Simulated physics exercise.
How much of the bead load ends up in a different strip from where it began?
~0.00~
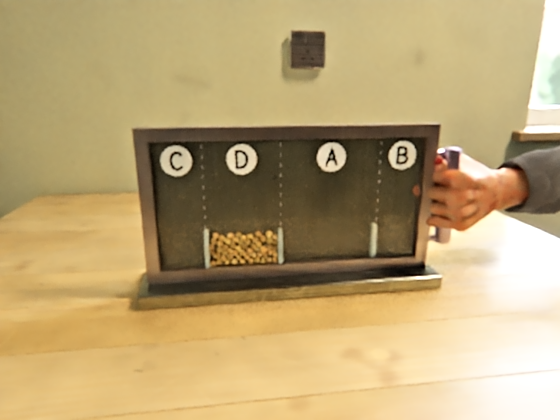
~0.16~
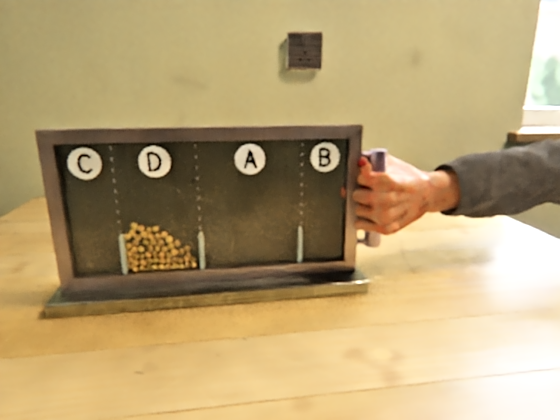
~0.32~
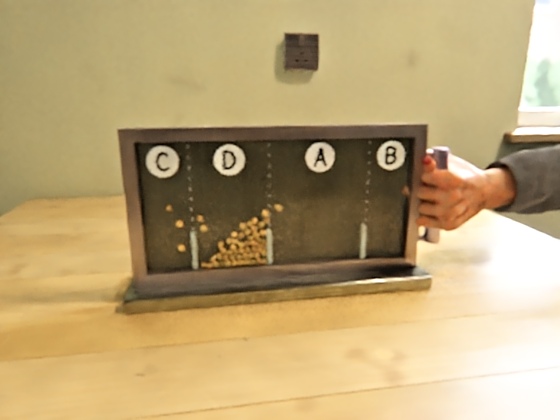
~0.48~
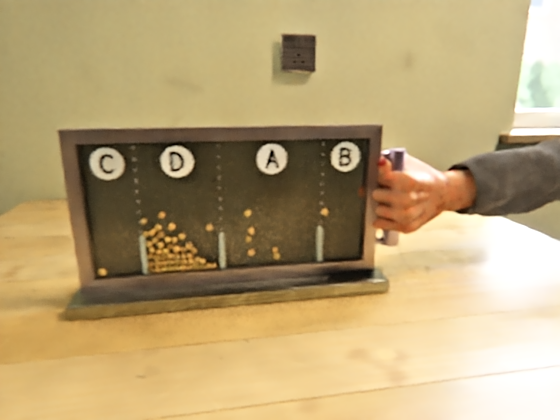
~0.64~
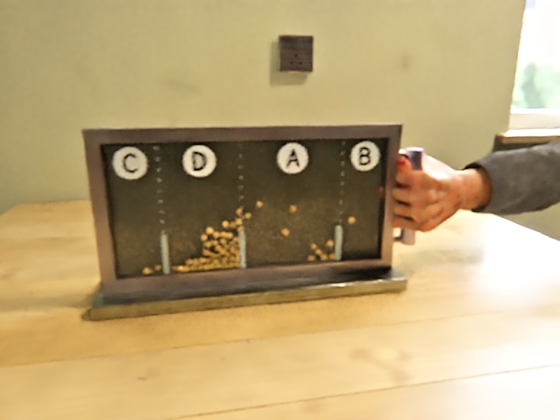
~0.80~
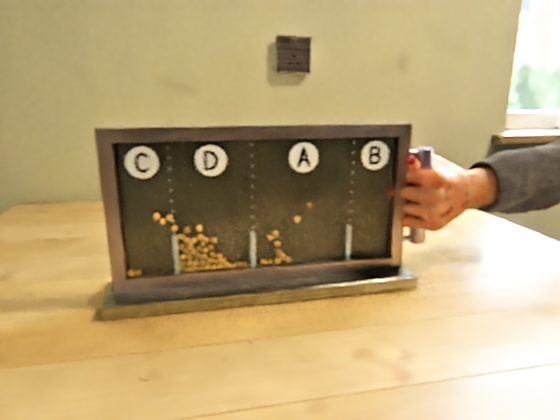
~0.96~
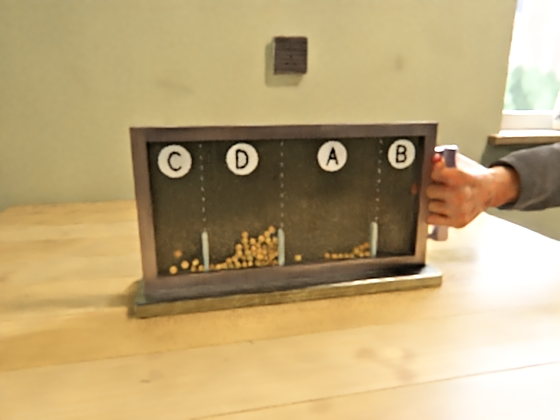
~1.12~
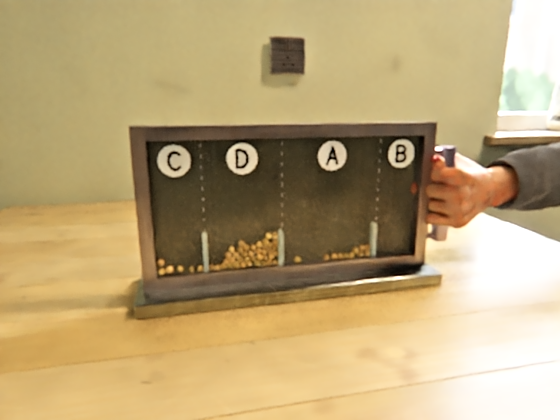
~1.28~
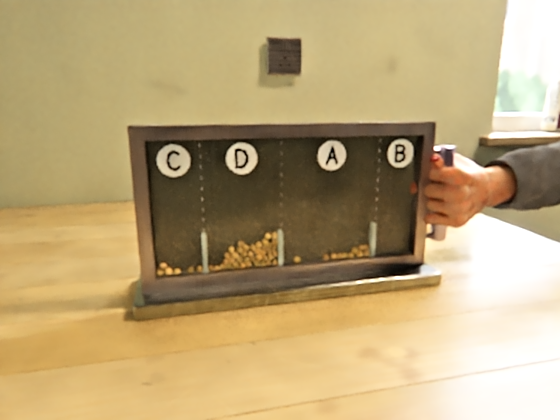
Plenty of it does. Although most beads stay in D, a good share ends up in A and C.
